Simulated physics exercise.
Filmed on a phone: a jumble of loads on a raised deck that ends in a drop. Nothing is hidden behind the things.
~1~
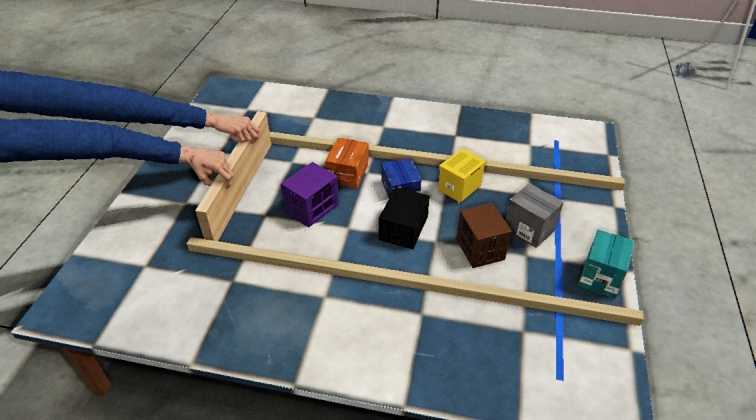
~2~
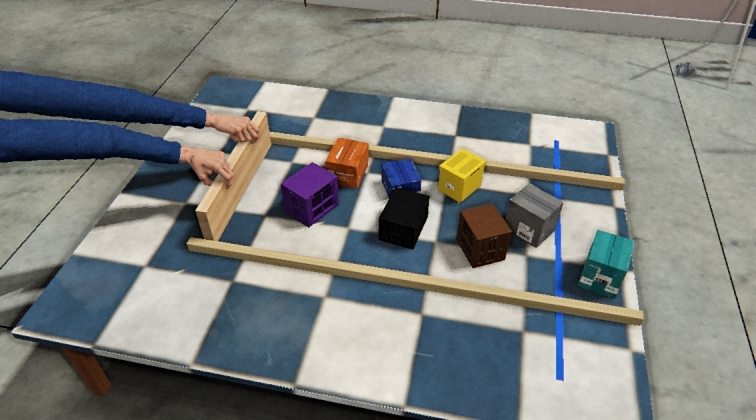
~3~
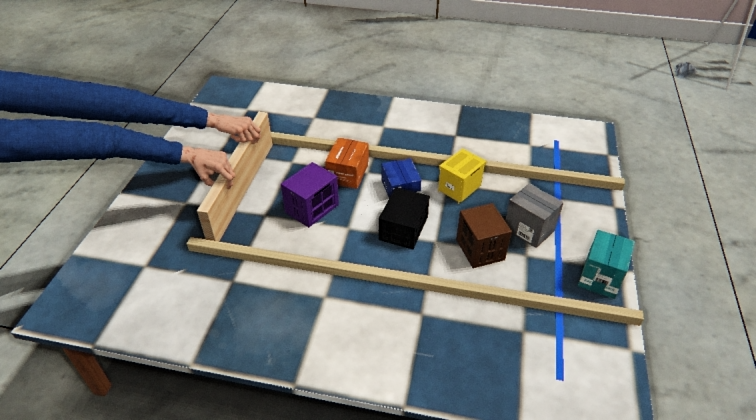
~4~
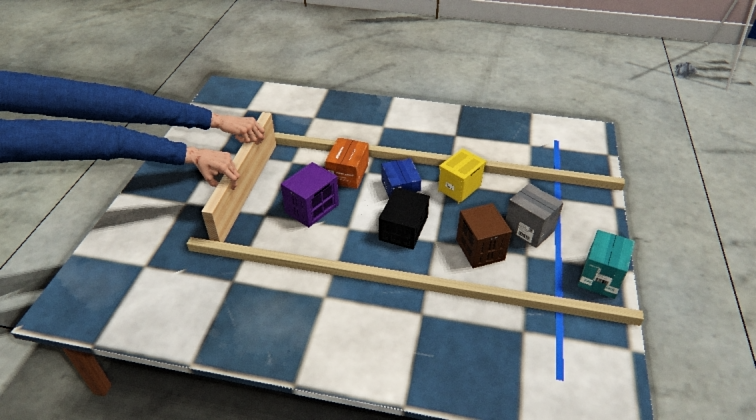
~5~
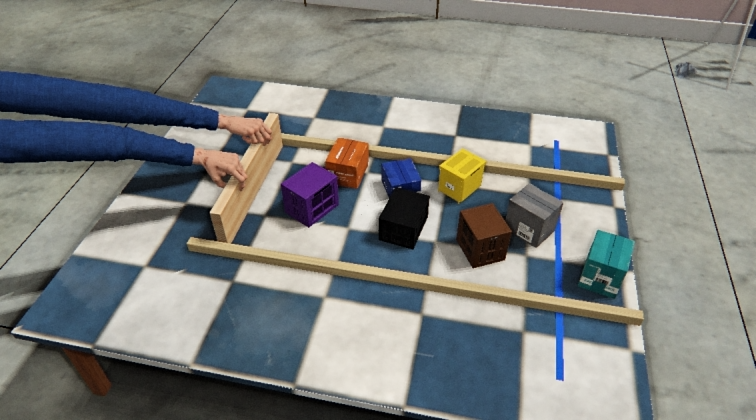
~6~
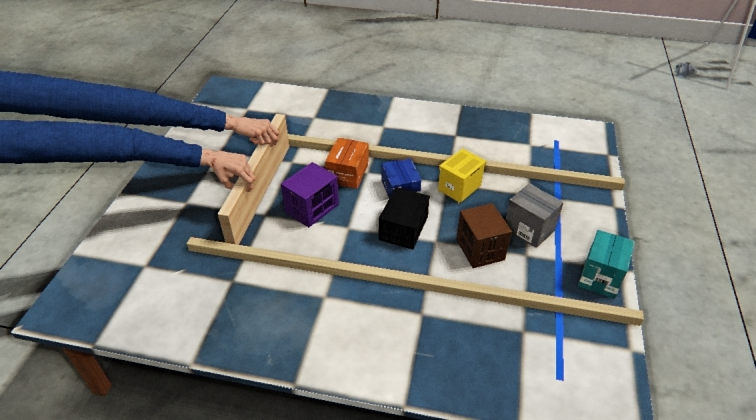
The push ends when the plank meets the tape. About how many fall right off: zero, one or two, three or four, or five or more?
The number that fall off is three or four.
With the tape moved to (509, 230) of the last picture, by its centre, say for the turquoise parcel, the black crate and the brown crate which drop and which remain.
The turquoise parcel comes down; the black crate survives; the brown crate is kept.
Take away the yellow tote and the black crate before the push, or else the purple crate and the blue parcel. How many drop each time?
0 in the first case, 1 in the second.
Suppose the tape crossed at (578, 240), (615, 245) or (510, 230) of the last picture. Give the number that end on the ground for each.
The counts: 6, 8 and 1.
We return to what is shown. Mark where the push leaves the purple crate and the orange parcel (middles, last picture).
Near (581, 229) and (578, 194).
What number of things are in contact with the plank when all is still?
It touches 2.
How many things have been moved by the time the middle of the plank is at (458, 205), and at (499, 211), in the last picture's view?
The counts are 7 and 8.
Early on, none off yet; turquoise parcel at rest near (606, 264); grey parcel at rest near (533, 215); brown crate at rest near (483, 236).
Finally, the number that fall off is three or four; lost, brown crate, grey parcel and turquoise parcel.
